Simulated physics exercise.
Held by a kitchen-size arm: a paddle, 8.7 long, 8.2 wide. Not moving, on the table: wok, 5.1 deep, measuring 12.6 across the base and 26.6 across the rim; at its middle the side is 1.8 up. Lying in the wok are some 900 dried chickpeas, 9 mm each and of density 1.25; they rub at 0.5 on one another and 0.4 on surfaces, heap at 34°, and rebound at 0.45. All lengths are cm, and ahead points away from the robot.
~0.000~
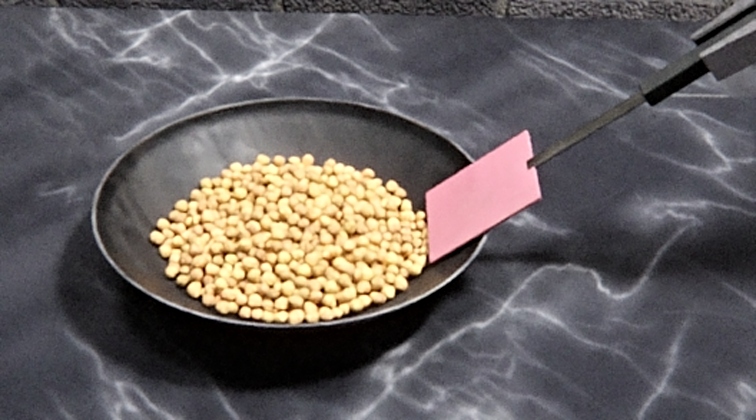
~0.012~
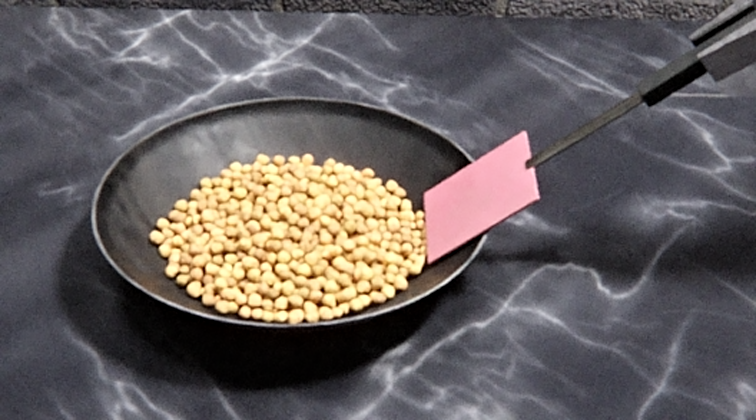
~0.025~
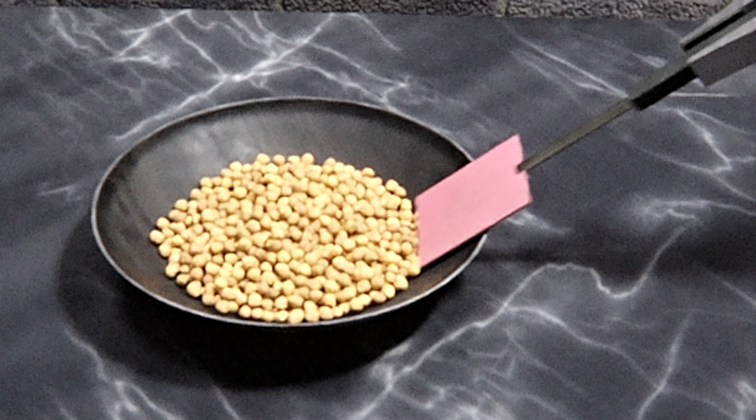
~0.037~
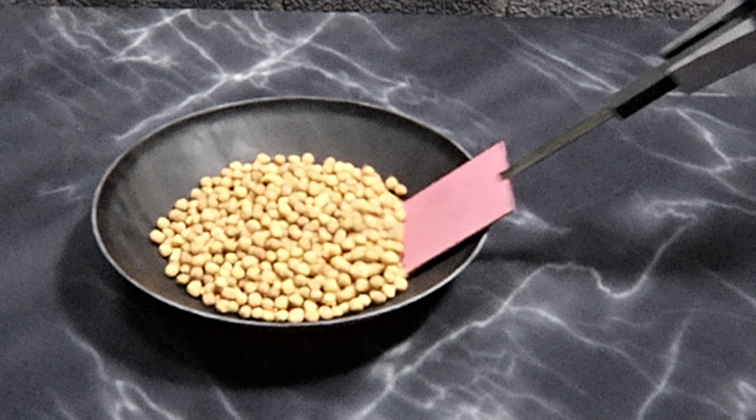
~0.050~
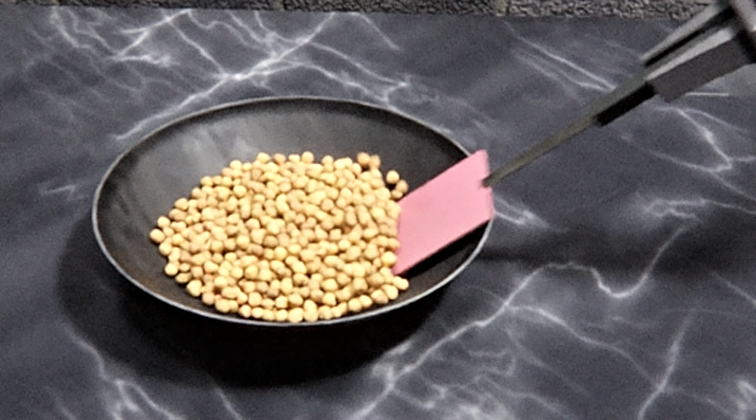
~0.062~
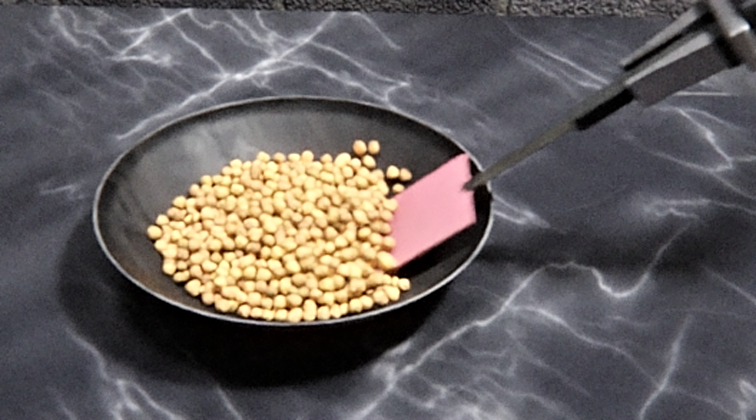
The clip opens on a black wok of dried chickpeas on a dark marbled surface, with a pink paddle on a robot arm at its right edge. The paddle slides left and slightly down into the wok, pressing against the pile, and a few chickpeas shift near its upper right side.
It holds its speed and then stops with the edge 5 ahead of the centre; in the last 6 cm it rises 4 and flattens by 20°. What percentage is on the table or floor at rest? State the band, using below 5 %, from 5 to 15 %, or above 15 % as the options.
It falls from 5 to 15 %.
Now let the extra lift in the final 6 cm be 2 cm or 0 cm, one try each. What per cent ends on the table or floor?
First try around 0 percent, second try around 0 percent.
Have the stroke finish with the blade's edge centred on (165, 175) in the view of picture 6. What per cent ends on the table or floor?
30 %, roughly.
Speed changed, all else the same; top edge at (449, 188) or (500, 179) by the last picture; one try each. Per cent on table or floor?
That comes to some 20 and some 0 percent, in that order.
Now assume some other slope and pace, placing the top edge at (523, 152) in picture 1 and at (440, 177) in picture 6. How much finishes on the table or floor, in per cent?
My guess would be close to 15 per cent.
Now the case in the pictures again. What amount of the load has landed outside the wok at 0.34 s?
Around 8 percent.
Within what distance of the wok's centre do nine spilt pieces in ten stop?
The distance is roughly 45 cm.
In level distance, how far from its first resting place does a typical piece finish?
About 3 centimetres.
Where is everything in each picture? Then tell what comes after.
The first frame shows paddle top edge at (534, 163), sloping 39°; upper third of the load around (294, 229), from x 155 to 430, top at y 160; 900 in the wok.
The second frame shows paddle top edge at (532, 164), sloping 39°; upper third of the load around (294, 229), from x 155 to 425, top at y 160.
The third frame shows paddle top edge at (523, 168), sloping 39°; upper third of the load around (294, 229), from x 155 to 425, top at y 160.
The fourth frame shows paddle top edge at (506, 176), sloping 39°; upper third of the load around (296, 229), from x 155 to 425, top at y 160.
The fifth frame shows paddle top edge at (487, 183), sloping 39°; upper third of the load around (298, 226), from x 160 to 425, top at y 160.
The sixth frame shows paddle top edge at (468, 187), sloping 39°; upper third of the load around (297, 225), from x 155 to 425, top at y 150; 900 in the wok.
After 0.09 s, sloping 39°, highest piece 6 above the table; 900 in the wok.
After 0.12 s, sloping 31°, highest piece 7 above the table; 900 in the wok.
After 0.34 s, sloping 19°, highest piece 6 above the table; 817 in the wok, 65 on the table or floor, 18 on the blade or in flight.
After 1.39 s, sloping 19°, highest piece 6 above the table; 813 in the wok, 87 on the table or floor.
At rest, 813 in the wok, 87 on the table or floor. That is 10 % on the table or floor.
